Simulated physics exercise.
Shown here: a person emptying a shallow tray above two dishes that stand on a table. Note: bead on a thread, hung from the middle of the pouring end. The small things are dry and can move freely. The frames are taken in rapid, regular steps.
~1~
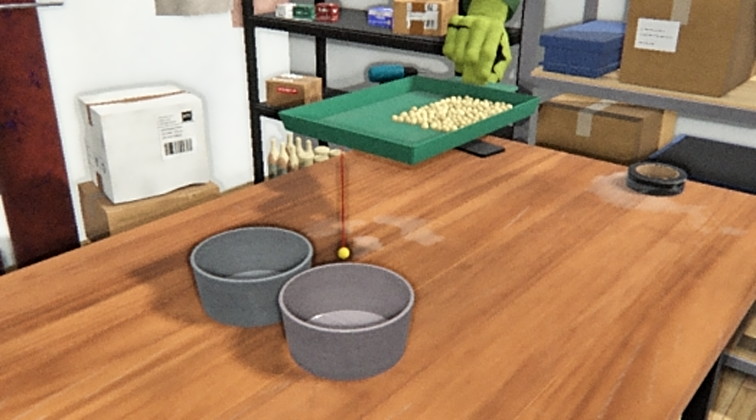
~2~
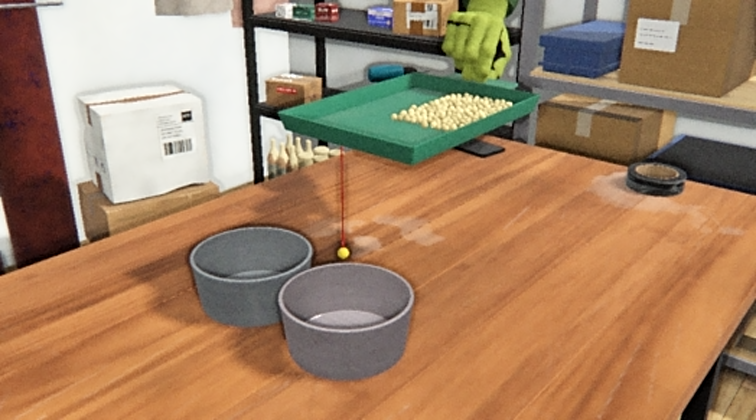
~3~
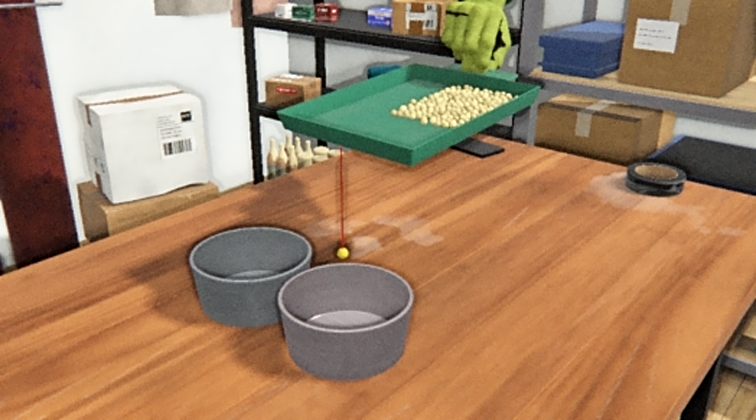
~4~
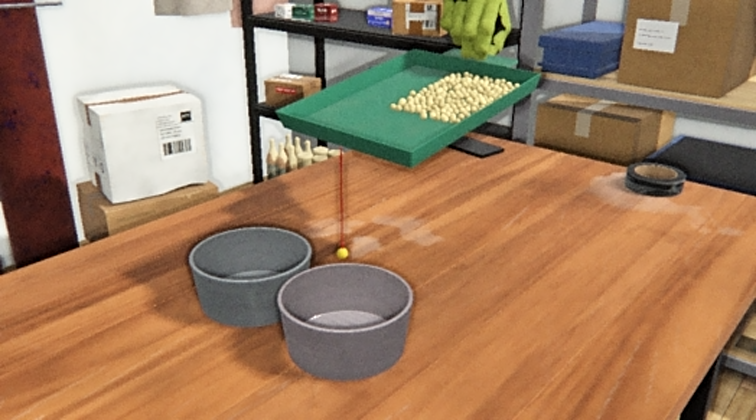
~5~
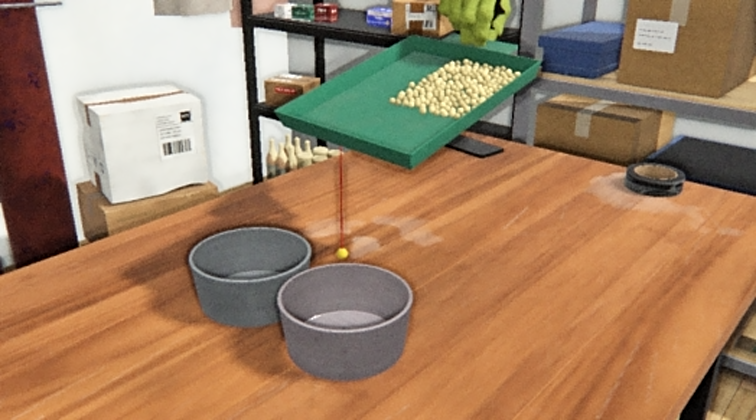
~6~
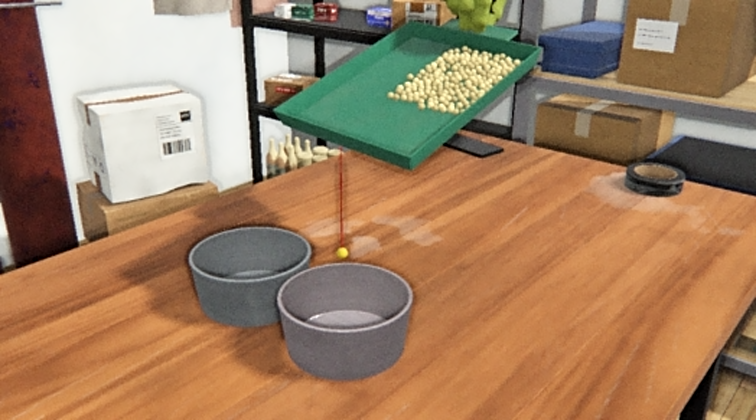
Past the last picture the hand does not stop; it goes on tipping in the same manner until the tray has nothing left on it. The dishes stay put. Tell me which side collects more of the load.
I'd say the right dish gets the lion's share of it.
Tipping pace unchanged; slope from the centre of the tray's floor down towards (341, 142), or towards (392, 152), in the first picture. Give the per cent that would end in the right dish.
In turn, 60 percent and then 70 percent.
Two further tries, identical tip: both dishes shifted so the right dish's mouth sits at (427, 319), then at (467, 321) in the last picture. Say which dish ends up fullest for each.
For the first place, the dish on the right side; for the second, the dish on the left side.
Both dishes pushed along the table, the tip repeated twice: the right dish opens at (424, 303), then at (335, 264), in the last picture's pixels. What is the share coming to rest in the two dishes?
70 %, 20 %.
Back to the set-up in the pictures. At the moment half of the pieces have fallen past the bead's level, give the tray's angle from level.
The tilt is near 105° by then.
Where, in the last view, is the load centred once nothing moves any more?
Around (354, 350).
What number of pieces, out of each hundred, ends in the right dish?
About 90 in every hundred pieces.
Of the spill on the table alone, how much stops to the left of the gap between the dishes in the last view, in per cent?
Looks like close to 0 per cent of it.
Shortly afterwards, tray tipped steeply; the bulk on the tray; a little in the right dish; only a few outside both; a little in the air.
Next, tray tipped past a quarter turn; near a quarter on the tray; near half in the right dish; a little outside both; near a quarter in the air.
Some moments later, tray tipped past a quarter turn; all but a few in the right dish; a little outside both.
In the end, tray tipped past a quarter turn; all but a few in the right dish; none at all in the left dish; a little outside both.
